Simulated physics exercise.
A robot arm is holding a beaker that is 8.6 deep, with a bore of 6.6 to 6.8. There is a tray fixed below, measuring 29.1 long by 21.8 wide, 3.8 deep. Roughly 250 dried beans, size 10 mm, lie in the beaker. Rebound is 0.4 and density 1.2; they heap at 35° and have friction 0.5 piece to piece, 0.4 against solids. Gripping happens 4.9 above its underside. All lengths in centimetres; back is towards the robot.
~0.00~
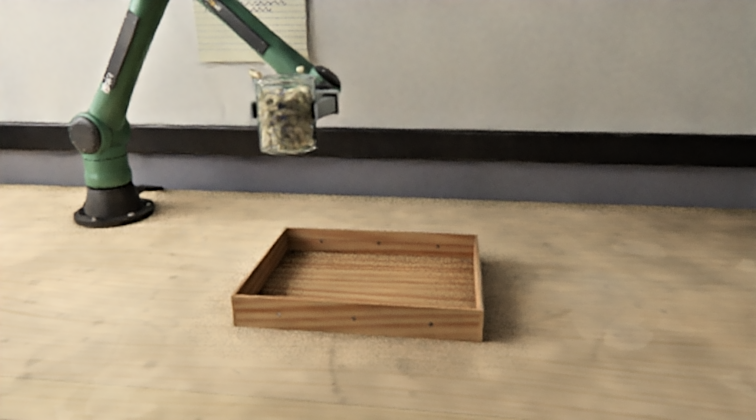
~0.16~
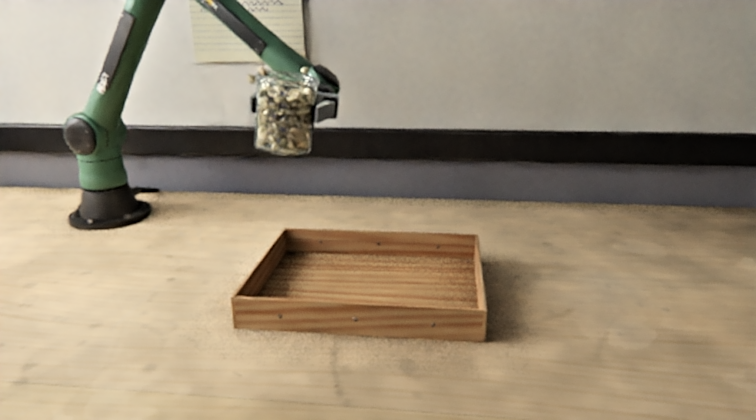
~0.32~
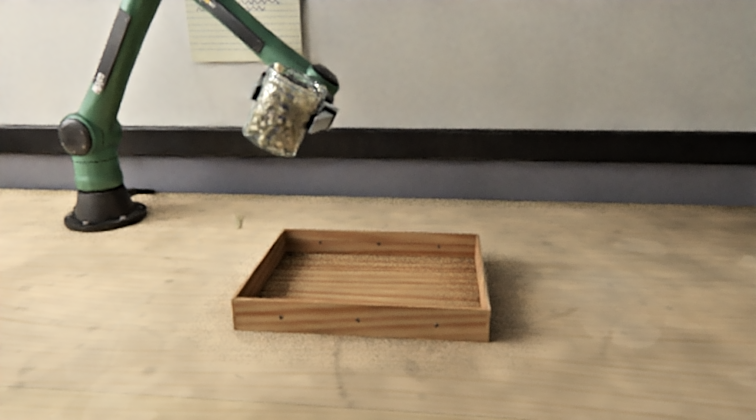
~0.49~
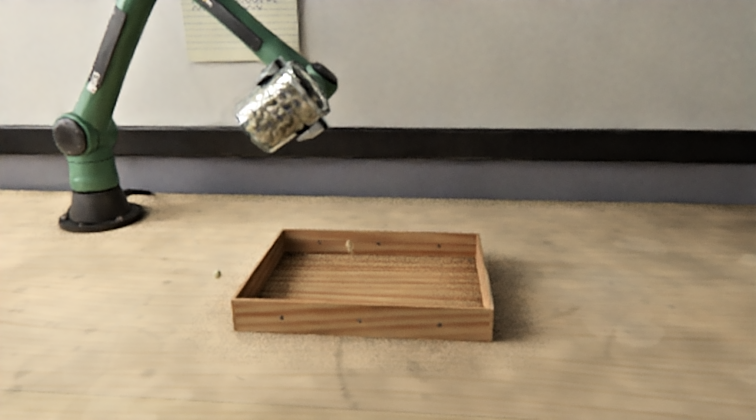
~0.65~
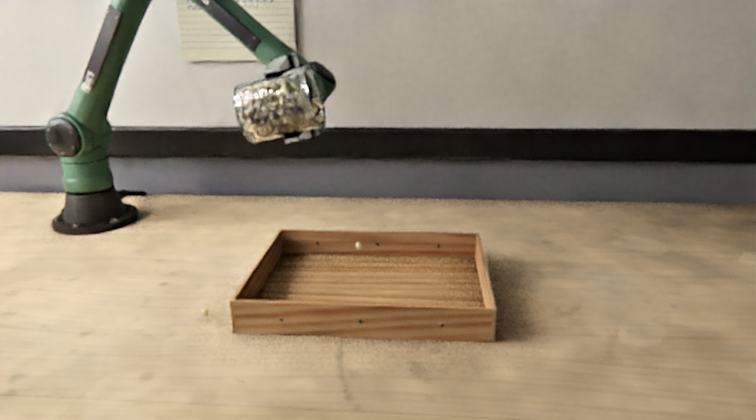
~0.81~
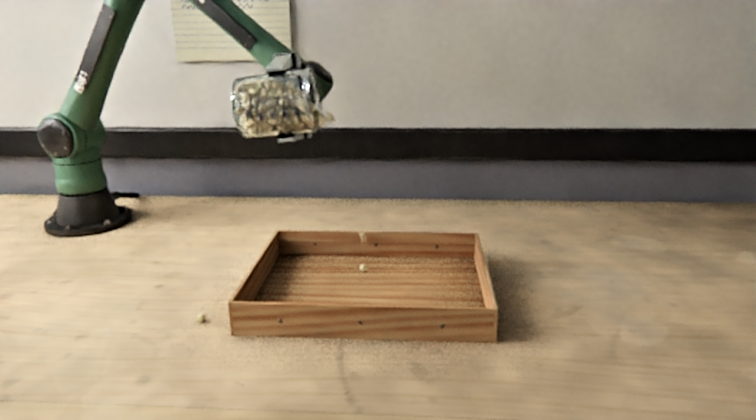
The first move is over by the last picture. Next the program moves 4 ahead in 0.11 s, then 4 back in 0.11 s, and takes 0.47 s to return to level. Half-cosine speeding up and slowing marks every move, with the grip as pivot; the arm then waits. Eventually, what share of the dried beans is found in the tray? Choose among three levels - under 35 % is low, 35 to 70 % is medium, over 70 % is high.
The level is medium.
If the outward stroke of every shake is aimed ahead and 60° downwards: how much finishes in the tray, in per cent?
Close to 15 in a hundred.
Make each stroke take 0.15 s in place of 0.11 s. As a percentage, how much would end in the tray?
It would come to roughly 35 %.
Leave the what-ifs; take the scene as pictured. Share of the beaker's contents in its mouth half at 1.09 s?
Something like 60 percent sits in that half.
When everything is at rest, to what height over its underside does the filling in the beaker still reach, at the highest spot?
Roughly 5.5 cm.
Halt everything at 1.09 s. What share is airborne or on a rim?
I'd reckon close to 44 per cent.
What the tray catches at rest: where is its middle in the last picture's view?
Middle point: About (411, 286).
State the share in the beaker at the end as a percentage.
About 45 percent.
After 1.09 s, tilted 81° forward, highest piece 25 above the table; 125 in the beaker, 15 in the tray, 1 on the table or floor, 111 in flight or on a rim.
After 1.36 s, tilted 17° forward, highest piece 27 above the table; 141 in the tray, 109 in the beaker, 1 on the table or floor, 1 in flight or on a rim.
After 1.70 s, level, highest piece 25 above the table; 142 in the tray, 109 in the beaker, 1 on the table or floor.
After 2.75 s, level, highest piece 25 above the table; 142 in the tray, 109 in the beaker, 1 on the table or floor.
At rest, 142 in the tray, 109 in the beaker, 1 on the table or floor. That is 56 % in the tray.
